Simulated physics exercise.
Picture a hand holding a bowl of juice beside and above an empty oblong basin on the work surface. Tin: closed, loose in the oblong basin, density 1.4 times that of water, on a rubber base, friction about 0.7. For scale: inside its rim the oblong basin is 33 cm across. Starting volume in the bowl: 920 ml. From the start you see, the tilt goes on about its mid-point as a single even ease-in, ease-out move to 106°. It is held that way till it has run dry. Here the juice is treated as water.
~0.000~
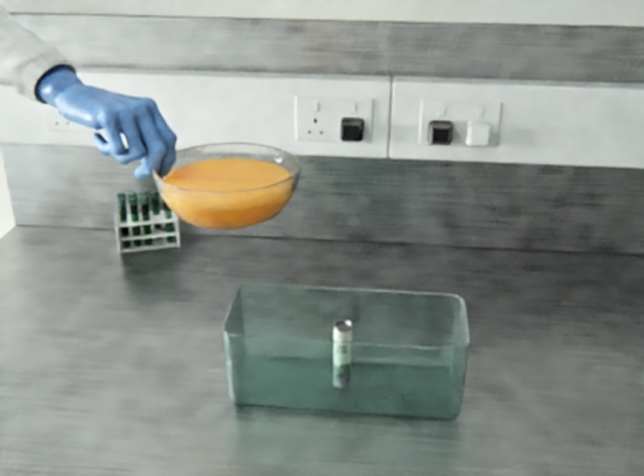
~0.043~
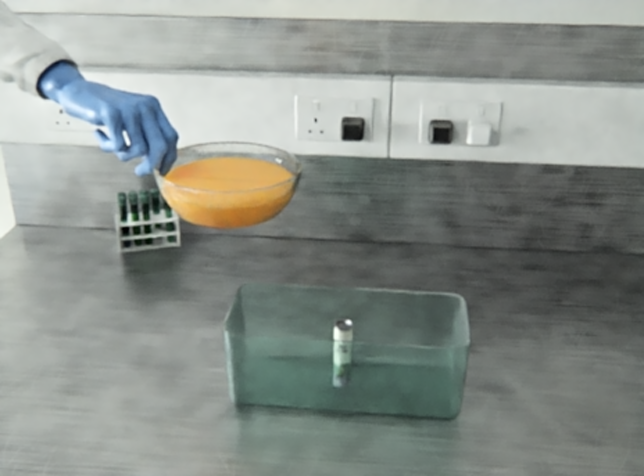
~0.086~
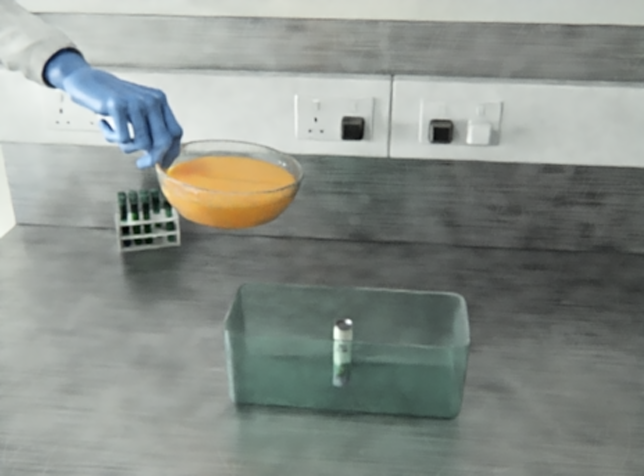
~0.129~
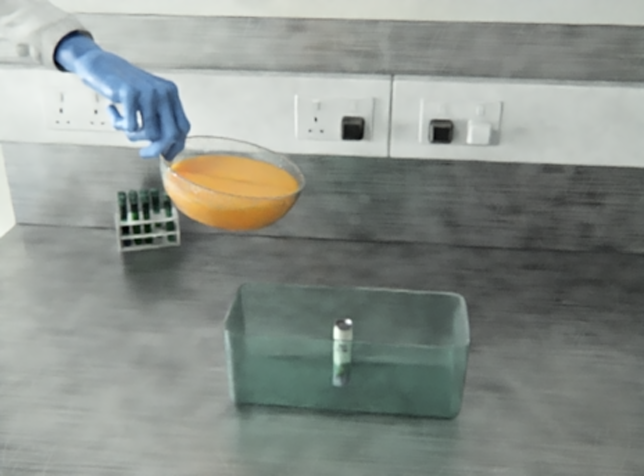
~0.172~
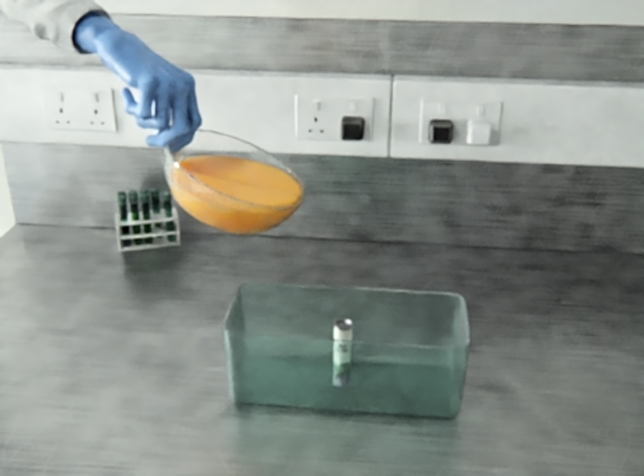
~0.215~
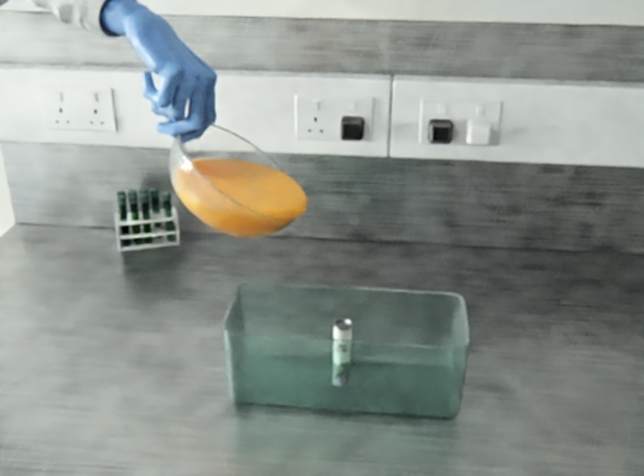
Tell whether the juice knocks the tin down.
It is tipped over.
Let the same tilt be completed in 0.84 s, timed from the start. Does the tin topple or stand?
In that case the tin does not tip.
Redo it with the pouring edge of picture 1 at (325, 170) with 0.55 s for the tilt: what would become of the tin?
After that, the tin stays vertical.
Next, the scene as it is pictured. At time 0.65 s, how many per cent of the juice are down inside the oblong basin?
Some 92 percent of the total.
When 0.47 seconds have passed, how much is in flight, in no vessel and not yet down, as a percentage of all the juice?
Estimate: About 56 % of all of it.
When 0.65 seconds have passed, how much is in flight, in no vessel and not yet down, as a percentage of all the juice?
In-air share: About 3 %.
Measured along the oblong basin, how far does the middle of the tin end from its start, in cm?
8.0 cm.
Then, 0.47 s in, the tilt is 100° and 4 per cent is still to pour; the tin stands where it began.
Then, 0.65 s in, the tilt is 106° and 0 per cent is still to pour; the tin leans 7°.
Then, 0.84 s in, the tilt is 106° and 0 per cent is still to pour; the tin lies on its side.
Then, 1.05 s in, the tilt is 106° and 0 per cent is still to pour; the tin lies on its side.
Finally, the tin lies on its side.
